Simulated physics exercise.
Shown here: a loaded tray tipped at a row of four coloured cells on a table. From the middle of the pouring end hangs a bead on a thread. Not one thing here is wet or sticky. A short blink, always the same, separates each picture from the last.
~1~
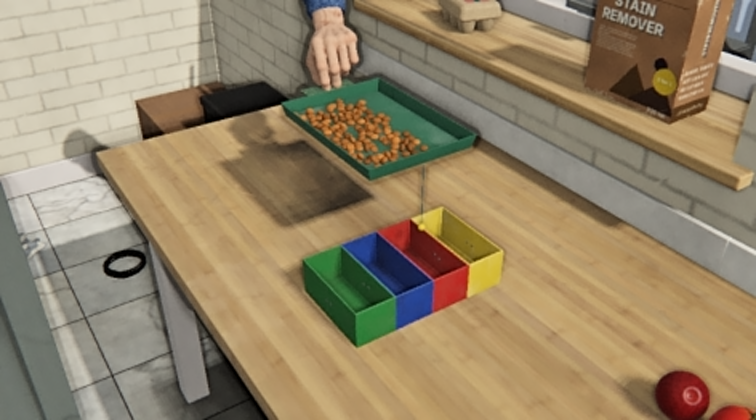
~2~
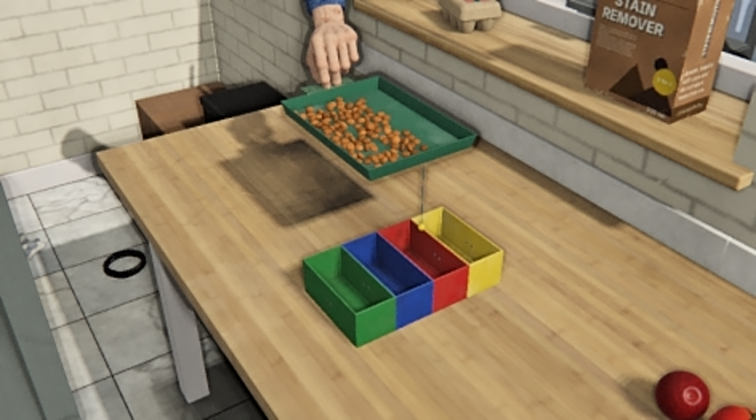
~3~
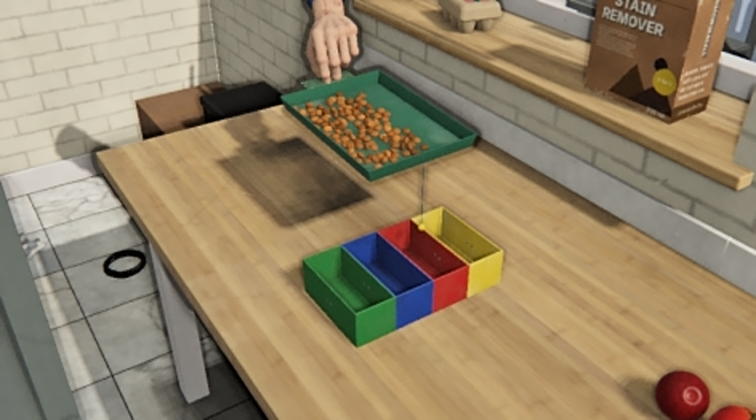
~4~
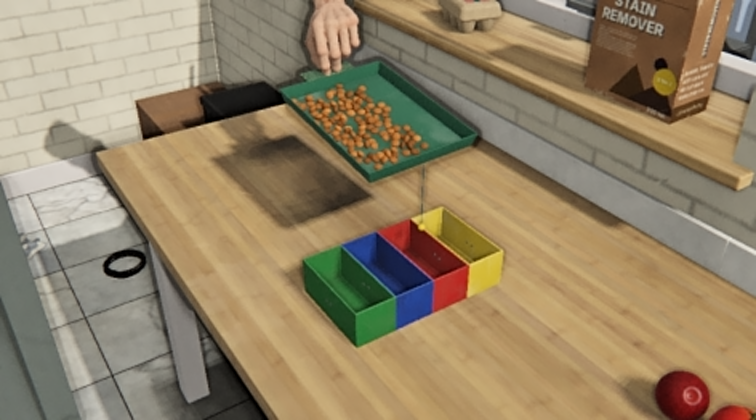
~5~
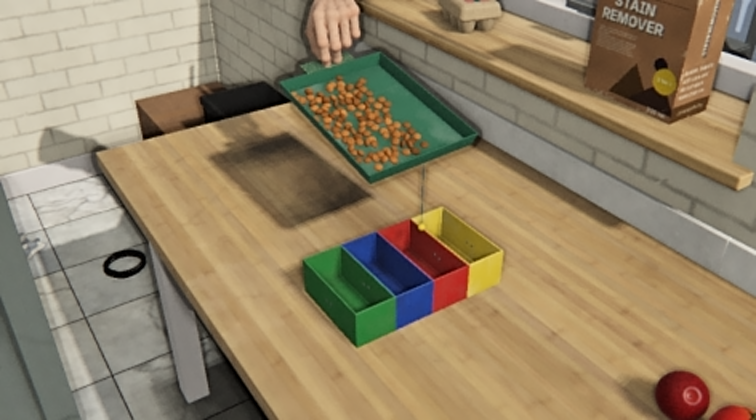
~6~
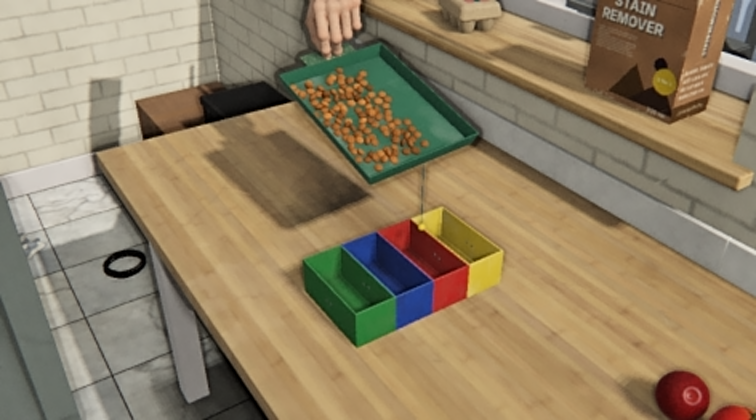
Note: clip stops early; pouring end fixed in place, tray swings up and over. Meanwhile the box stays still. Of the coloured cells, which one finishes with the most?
The blue cell finishes with the most.
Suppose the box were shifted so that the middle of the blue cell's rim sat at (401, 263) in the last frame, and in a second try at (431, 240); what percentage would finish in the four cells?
Close to 100 in a hundred, then close to 70 in a hundred.
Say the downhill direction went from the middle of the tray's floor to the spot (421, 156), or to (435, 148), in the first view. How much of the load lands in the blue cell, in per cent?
Close to 20 percent first and close to 0 percent second.
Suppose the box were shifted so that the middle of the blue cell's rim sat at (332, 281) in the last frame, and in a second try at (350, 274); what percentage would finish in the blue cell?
First 0 per cent, second 20 per cent.
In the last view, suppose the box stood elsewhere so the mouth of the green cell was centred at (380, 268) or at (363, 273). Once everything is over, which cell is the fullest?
Well, the first time it's that green cell, and the second time it's blue.
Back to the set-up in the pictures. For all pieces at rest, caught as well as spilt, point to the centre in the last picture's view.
The centre comes to rest close to (390, 294).
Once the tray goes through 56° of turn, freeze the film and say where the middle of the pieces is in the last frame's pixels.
The middle of the pieces sits at roughly (385, 156).
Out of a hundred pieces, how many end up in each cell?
The green cell holds about 10 %, the blue cell about 80 %, the red cell about 20 % and the yellow cell about 0 %.
Just after the last frame, tray tipped steeply; almost all on the tray; just a few falling or outside the box.
A moment on, tray tipped right over; roughly half on the tray; roughly a third in the blue cell; about a tenth in the green cell; just a few in the red cell; about a tenth falling or outside the box.
Further on, tray tipped past a quarter turn; the larger part in the blue cell; about a tenth in the red cell; about a tenth in the green cell.
When it is over, tray tipped past a quarter turn; the larger part in the blue cell; about a tenth in the red cell; about a tenth in the green cell; not one in the yellow cell.
